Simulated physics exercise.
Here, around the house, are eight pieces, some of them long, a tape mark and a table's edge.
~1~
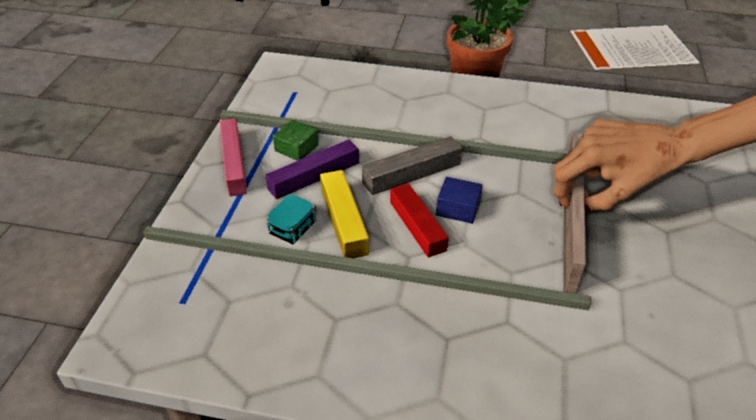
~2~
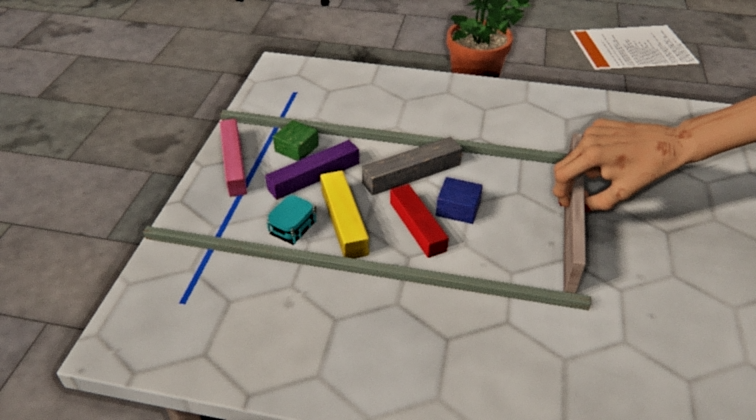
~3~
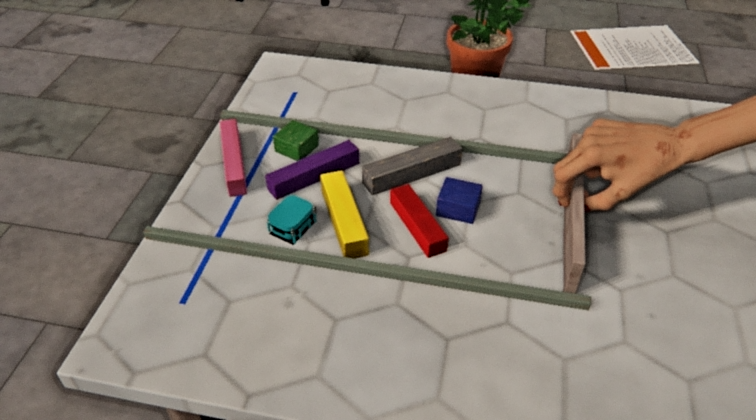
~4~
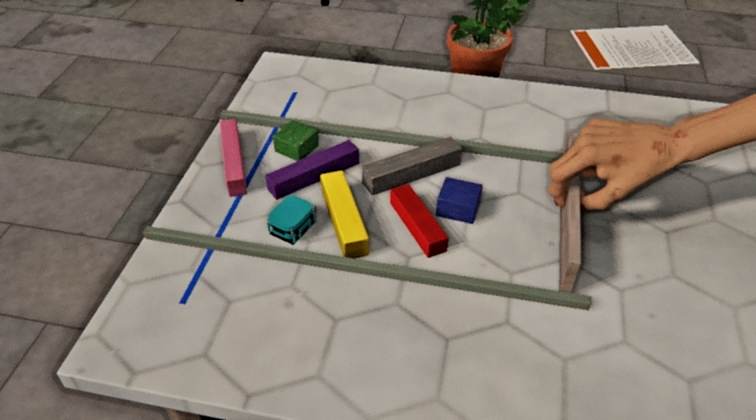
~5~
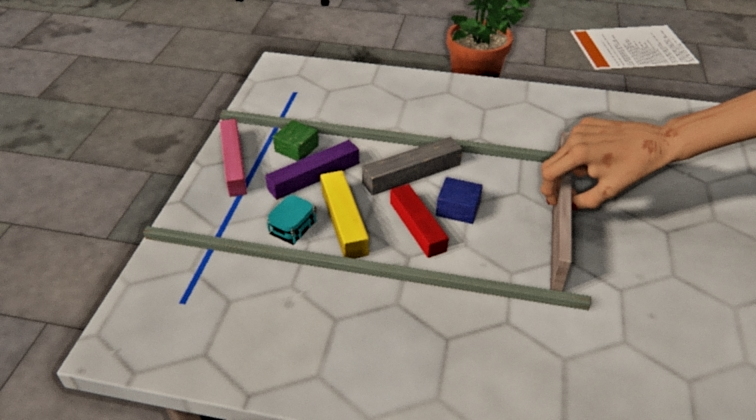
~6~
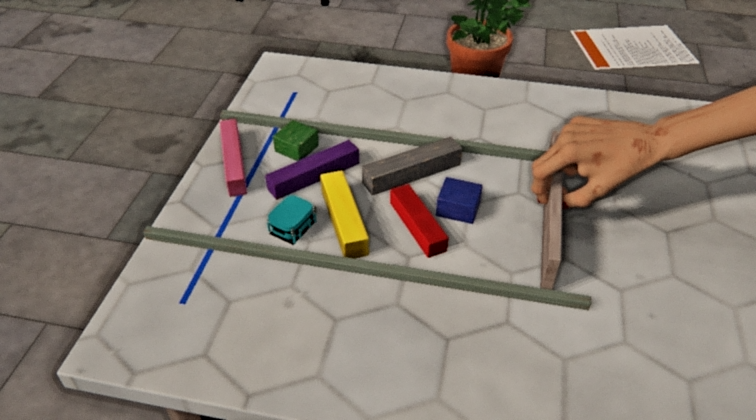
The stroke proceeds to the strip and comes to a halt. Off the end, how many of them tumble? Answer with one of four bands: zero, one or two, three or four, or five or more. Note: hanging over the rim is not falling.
Three or four.
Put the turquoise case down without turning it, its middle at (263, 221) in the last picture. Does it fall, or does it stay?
So the turquoise case slips away.
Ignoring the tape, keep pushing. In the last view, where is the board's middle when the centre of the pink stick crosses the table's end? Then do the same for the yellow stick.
First one: Around (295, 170). Other one: Around (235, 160).
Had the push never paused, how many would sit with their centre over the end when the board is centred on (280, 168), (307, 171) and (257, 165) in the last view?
Respectively, 1, 0 and 2.
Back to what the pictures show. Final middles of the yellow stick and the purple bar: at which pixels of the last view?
In the last view, the middles sit near (179, 194) and near (199, 142).
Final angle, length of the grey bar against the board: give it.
I'd put it at about 35°.
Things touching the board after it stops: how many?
The answer is 3.
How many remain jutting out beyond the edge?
Overhanging ones - 3.
Early on, none off yet; pink stick at rest near (233, 156); green block at rest near (296, 141); purple bar at rest near (314, 169).
Finally, the number that fall off is three or four; lost, turquoise case, green block and pink stick.
